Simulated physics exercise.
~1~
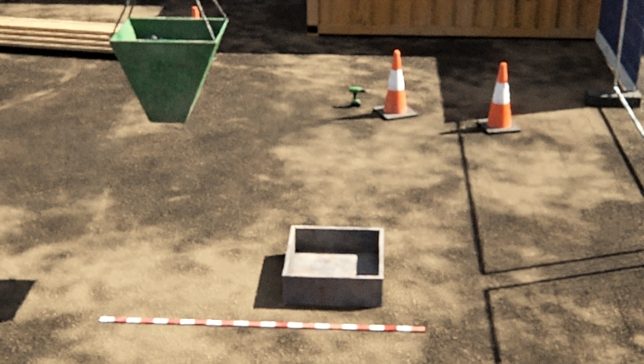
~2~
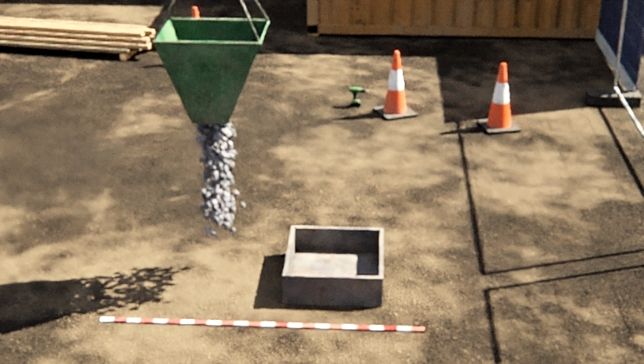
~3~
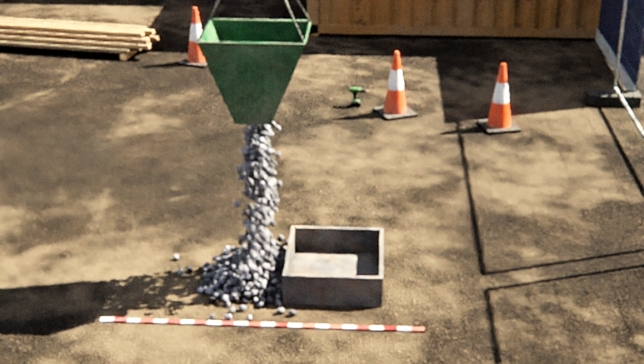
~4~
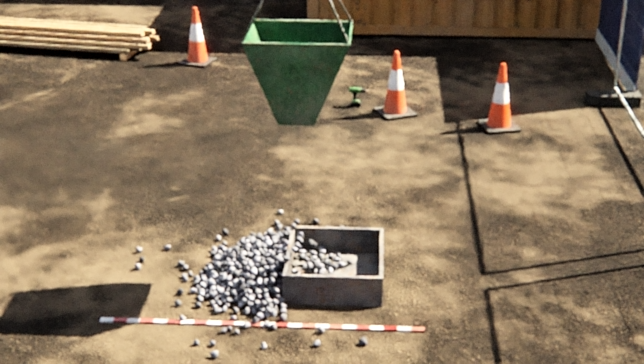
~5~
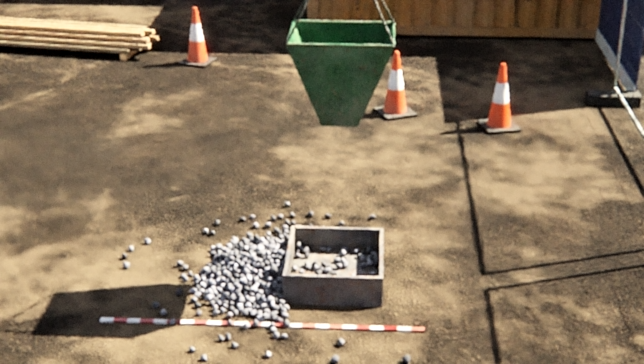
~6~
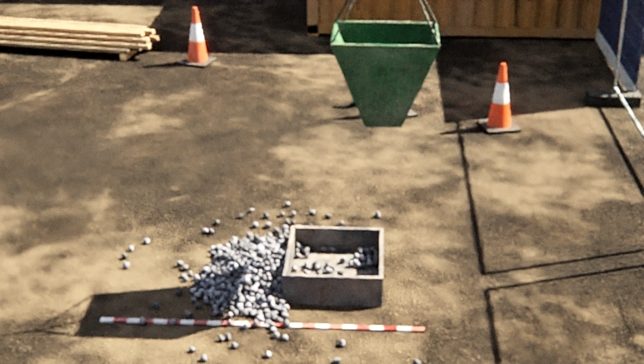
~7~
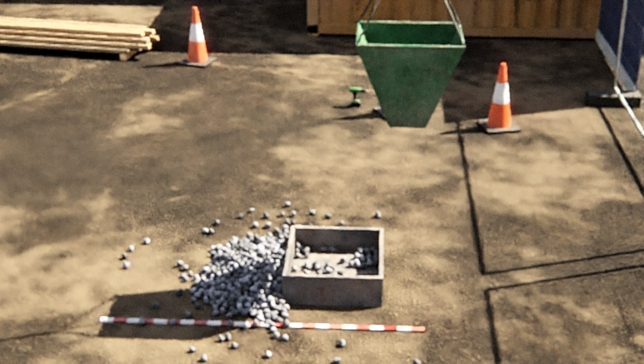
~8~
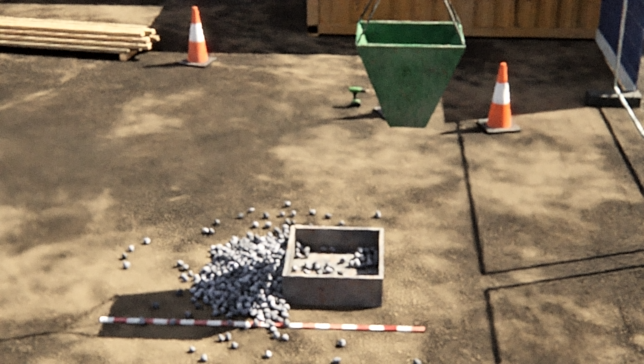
A green hopper moves right, pouring grey stones that mostly pile left of the bin.
